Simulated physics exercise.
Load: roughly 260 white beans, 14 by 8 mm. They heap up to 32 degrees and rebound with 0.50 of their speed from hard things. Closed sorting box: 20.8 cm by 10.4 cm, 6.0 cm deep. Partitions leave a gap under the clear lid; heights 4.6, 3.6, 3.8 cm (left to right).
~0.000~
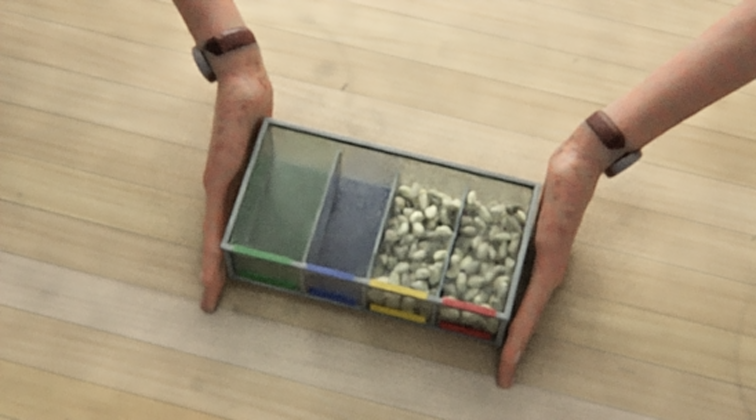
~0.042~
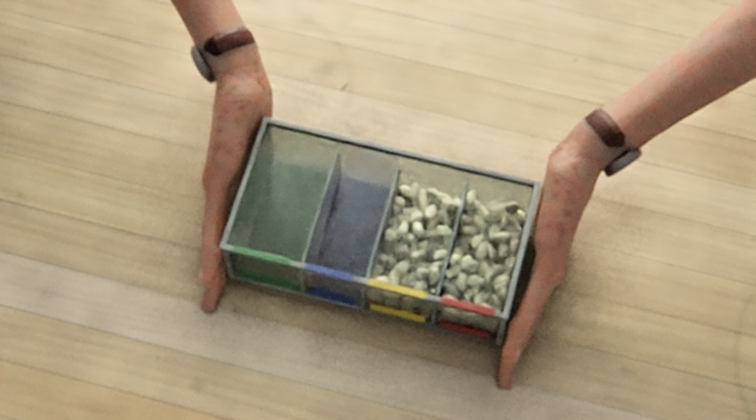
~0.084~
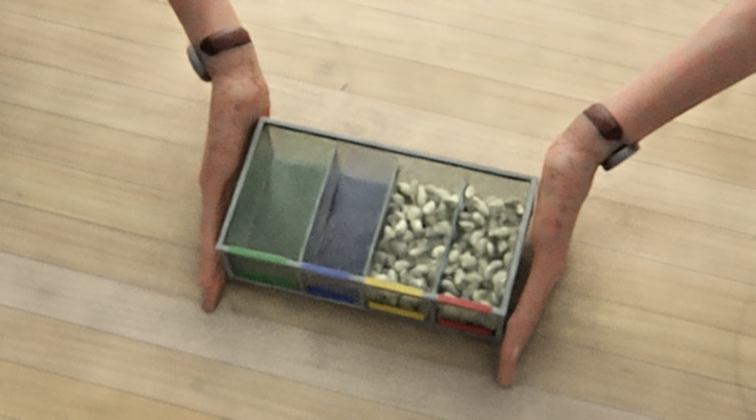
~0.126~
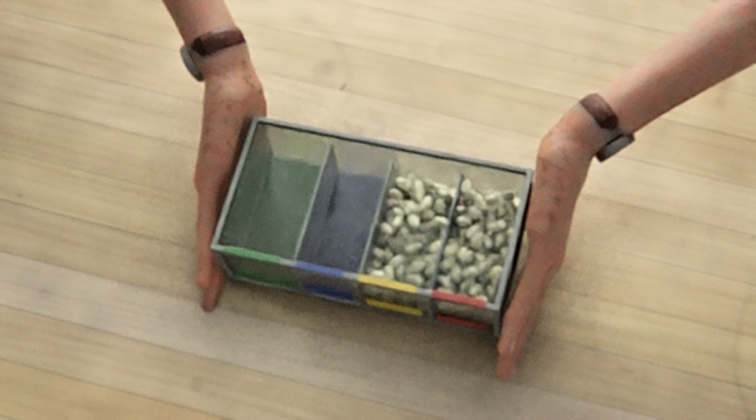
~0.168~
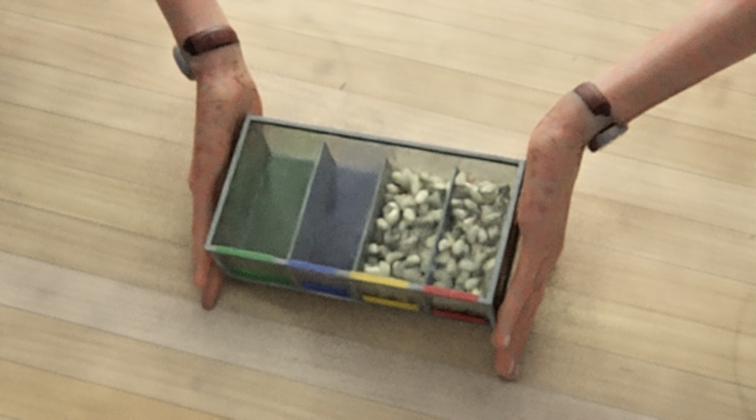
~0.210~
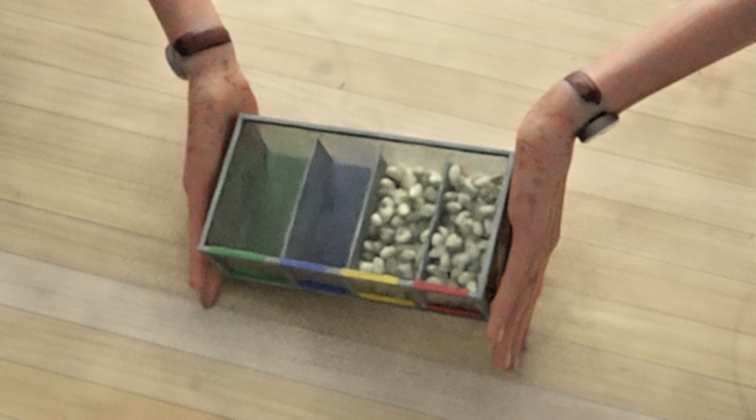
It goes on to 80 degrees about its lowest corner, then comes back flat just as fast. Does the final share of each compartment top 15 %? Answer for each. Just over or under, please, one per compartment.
Red compartment: Qualifies. Blue compartment: Qualifies. Green compartment: Does not qualify. Yellow compartment: Qualifies.
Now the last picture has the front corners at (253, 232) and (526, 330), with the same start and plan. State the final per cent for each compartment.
Red 70 %, blue 0 %, green 0 %, yellow 30 %.
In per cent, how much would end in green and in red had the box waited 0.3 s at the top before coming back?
In per cent: Green 10; red 30.
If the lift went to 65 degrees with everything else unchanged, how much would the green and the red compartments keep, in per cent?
With that change, green ends at 0 percent while red ends at 45 percent.
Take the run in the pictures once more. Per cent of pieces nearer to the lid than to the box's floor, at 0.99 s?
Around 30 in a hundred, give or take.
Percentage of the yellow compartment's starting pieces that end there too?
Around 70 %.
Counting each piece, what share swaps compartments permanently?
35 percent.
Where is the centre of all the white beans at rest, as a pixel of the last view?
(394, 270) or so.
After 0.99 s, tilt 80 degrees; red 50 %, blue 5 %, yellow 45 %.
After 1.52 s, tilt 35 degrees; red 35 %, blue 30 %, green 5 %, yellow 35 %.
After 2.10 s, tilt 0 degrees; red 35 %, blue 30 %, green 5 %, yellow 35 %.
At rest (2.7 s), red 35 %, blue 30 %, green 5 %, yellow 35 %.
